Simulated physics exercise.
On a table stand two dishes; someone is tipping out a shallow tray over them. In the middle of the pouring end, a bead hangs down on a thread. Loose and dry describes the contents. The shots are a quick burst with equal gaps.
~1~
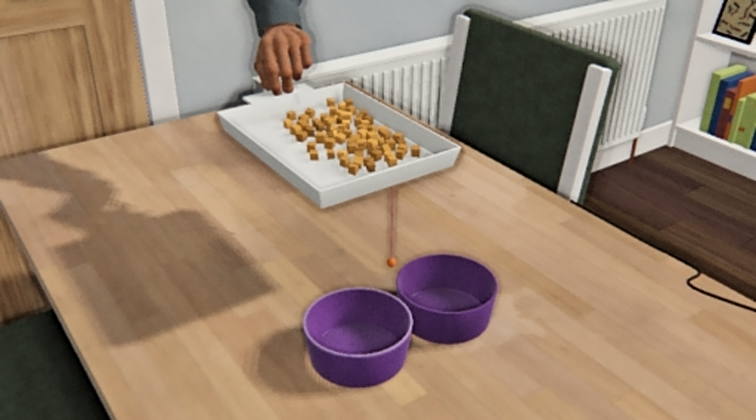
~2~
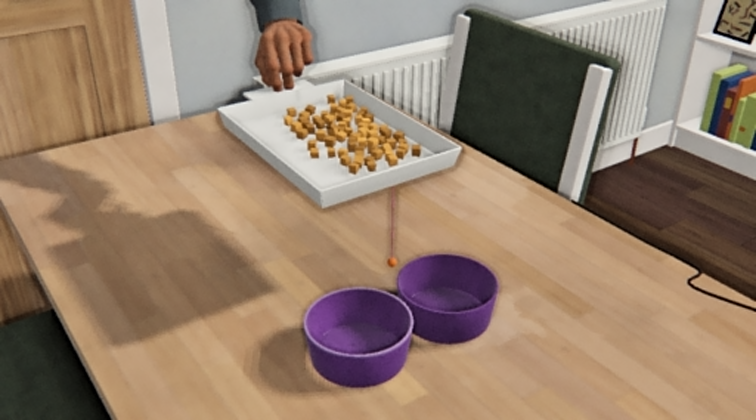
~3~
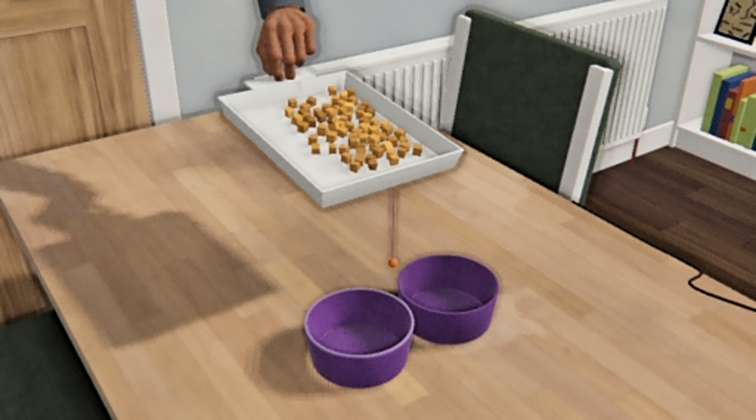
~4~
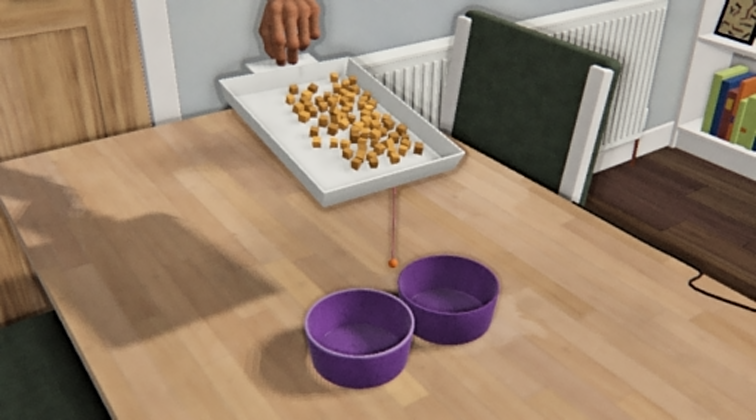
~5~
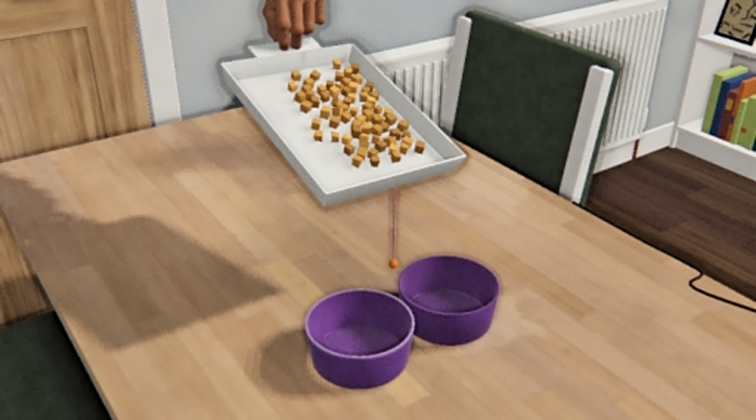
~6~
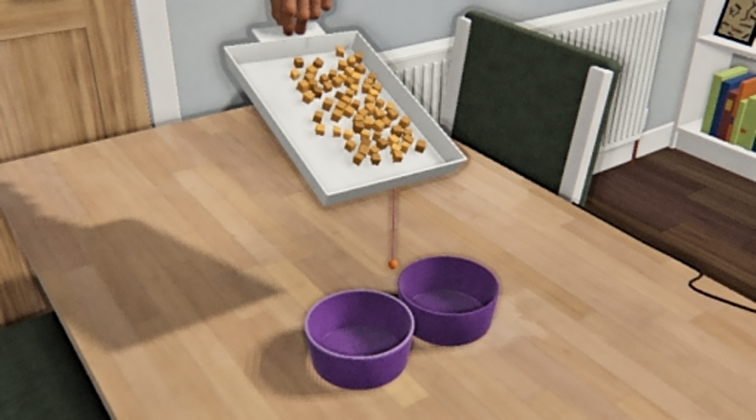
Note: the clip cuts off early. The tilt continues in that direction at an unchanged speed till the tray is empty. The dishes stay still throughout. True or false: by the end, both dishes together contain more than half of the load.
True.
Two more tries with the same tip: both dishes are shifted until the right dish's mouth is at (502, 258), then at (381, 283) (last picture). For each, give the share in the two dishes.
In order, 70 % and 10 %.
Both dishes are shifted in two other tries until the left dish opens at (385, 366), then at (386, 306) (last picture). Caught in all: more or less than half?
At place one the minor share; at place two the bulk.
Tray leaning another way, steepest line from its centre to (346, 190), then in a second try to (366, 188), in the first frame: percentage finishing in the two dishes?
I'd expect around 90 in a hundred first and around 90 in a hundred second.
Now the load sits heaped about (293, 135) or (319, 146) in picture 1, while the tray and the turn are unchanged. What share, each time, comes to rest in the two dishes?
Share in order: Roughly 90 %, 80 %.
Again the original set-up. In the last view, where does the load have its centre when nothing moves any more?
The centre comes to rest near (465, 317).
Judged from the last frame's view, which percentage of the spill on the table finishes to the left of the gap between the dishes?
Left fraction: Around 0 per cent.
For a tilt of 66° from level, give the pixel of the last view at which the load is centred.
Near the pixel (418, 149).
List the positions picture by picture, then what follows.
In the first frame, corners of the pouring end at (322, 188) and (454, 147), level; middle of the load at (348, 134), croutons; left dish at (389, 365); right dish at (479, 322); bead on its thread at (391, 263).
In the second frame, corners of the pouring end at (323, 187) and (454, 147), level; middle of the load at (349, 132).
In the third frame, corners of the pouring end at (324, 188) and (456, 149), tipped barely, lowest at the right corner; middle of the load at (350, 127).
In the fourth frame, corners of the pouring end at (326, 188) and (458, 151), tipped a little, lowest at the right corner; middle of the load at (351, 119).
In the fifth frame, corners of the pouring end at (328, 189) and (459, 154), tipped clearly, lowest at the right corner; middle of the load at (353, 112).
In the sixth frame, corners of the pouring end at (330, 190) and (460, 157), tipped clearly, lowest at the right corner; middle of the load at (356, 105); left dish at (390, 367); right dish at (480, 324).
Soon after the last picture, tray tipped steeply; all on the tray.
A little later, tray tipped past a quarter turn; nearly all on the tray; a stray few in the left dish; a small part in the right dish; a stray few outside both; a stray few in the air.
Later still, tray tipped past a quarter turn; a small part in the left dish; about half in the right dish; about a third outside both.
At rest, tray tipped past a quarter turn; a small part in the left dish; about half in the right dish; about a third outside both.
